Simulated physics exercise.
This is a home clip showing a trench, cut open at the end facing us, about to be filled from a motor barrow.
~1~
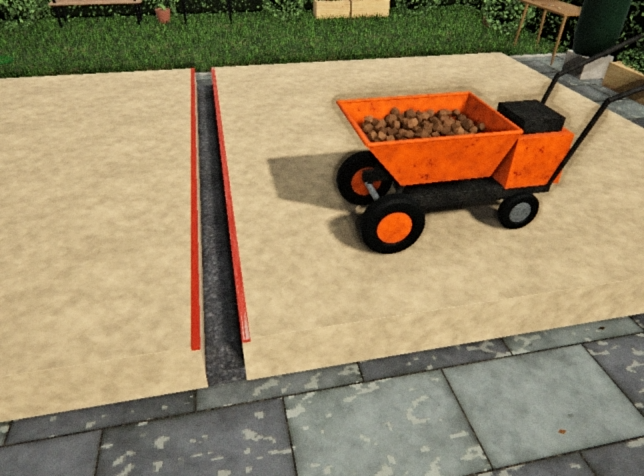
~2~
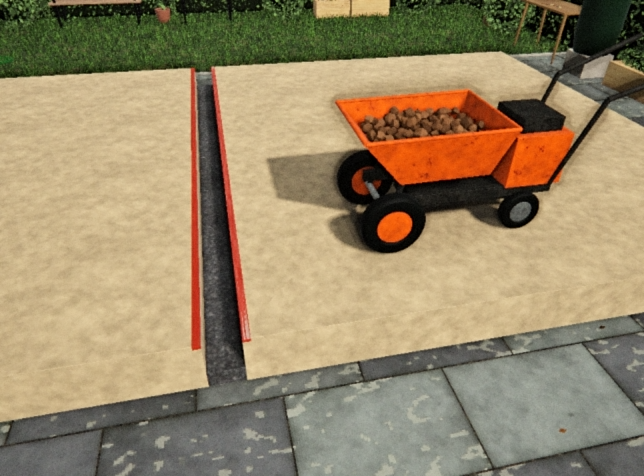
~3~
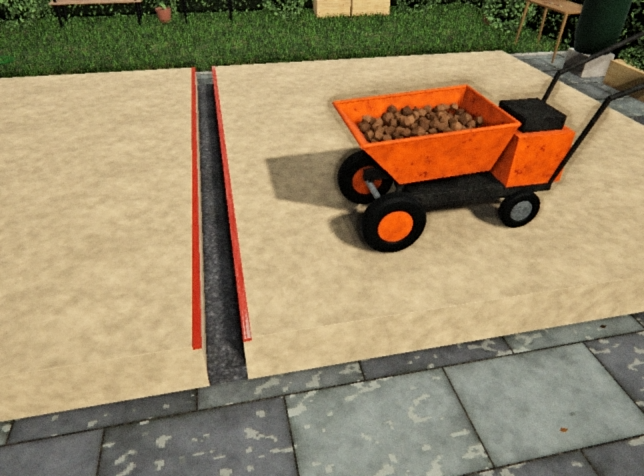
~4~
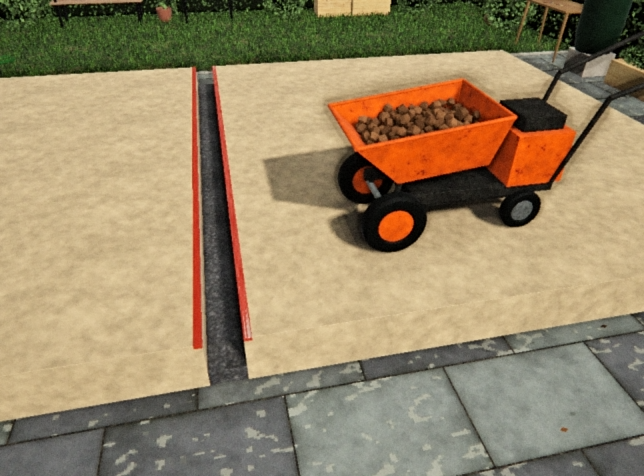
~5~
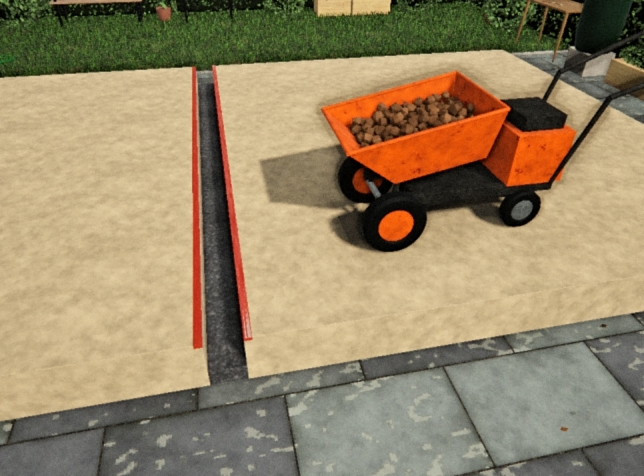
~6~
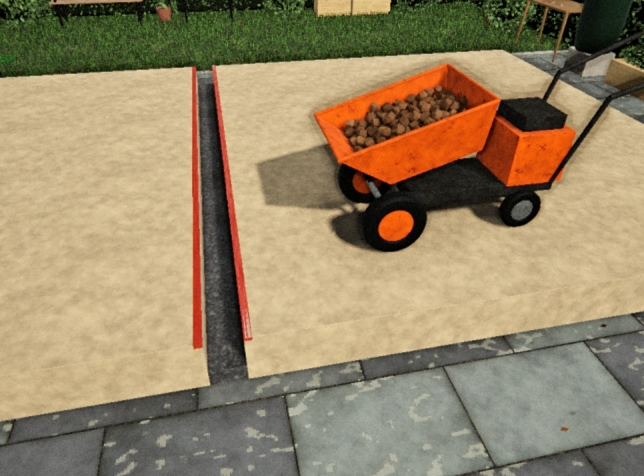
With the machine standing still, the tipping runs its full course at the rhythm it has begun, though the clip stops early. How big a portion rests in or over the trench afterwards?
A minority of it.
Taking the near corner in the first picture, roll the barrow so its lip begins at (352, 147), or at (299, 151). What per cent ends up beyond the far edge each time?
First spot: 0 %, second spot: 20 %.
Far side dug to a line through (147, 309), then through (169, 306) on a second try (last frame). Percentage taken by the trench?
In order, some 40 and some 40 percent.
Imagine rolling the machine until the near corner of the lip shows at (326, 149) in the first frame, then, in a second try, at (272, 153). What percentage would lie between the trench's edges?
Roughly 70 per cent, and 30 per cent.
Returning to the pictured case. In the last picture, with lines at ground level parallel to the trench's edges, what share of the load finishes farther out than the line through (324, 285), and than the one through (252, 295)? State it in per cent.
80 % and 40 %.
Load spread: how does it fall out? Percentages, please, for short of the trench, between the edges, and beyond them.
In percent, around: Short 45; between 35; beyond 0.
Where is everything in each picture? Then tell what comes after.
The first frame shows lip of the skip at (367, 145), level; top of the load at (428, 127), clay clods; first edge of the trench at (241, 297); far edge at (195, 303), the trench under half as wide as the skip, and about as deep as wide.
The second frame shows lip of the skip at (366, 145), level; top of the load at (427, 126).
The third frame shows lip of the skip at (363, 147), tipped barely; top of the load at (433, 119).
The fourth frame shows lip of the skip at (357, 150), tipped a little; top of the load at (433, 123).
The fifth frame shows lip of the skip at (349, 154), tipped a little; top of the load at (439, 117).
The sixth frame shows lip of the skip at (340, 161), tipped clearly; top of the load at (440, 115); first edge of the trench at (243, 295); far edge at (197, 302).
Soon, skip tipped steeply; all in the skip.
A while on, skip tipped right over; about two thirds in the skip; about a third short of the trench; a stray few in or heaped over the trench; a stray few falling.
Towards the end, skip tipped right over; about a quarter in the skip; about half short of the trench; about a third in or heaped over the trench; a stray few beyond it.
Finally, skip tipped right over; about a quarter in the skip; about half short of the trench; about a third in or heaped over the trench; a stray few beyond it.
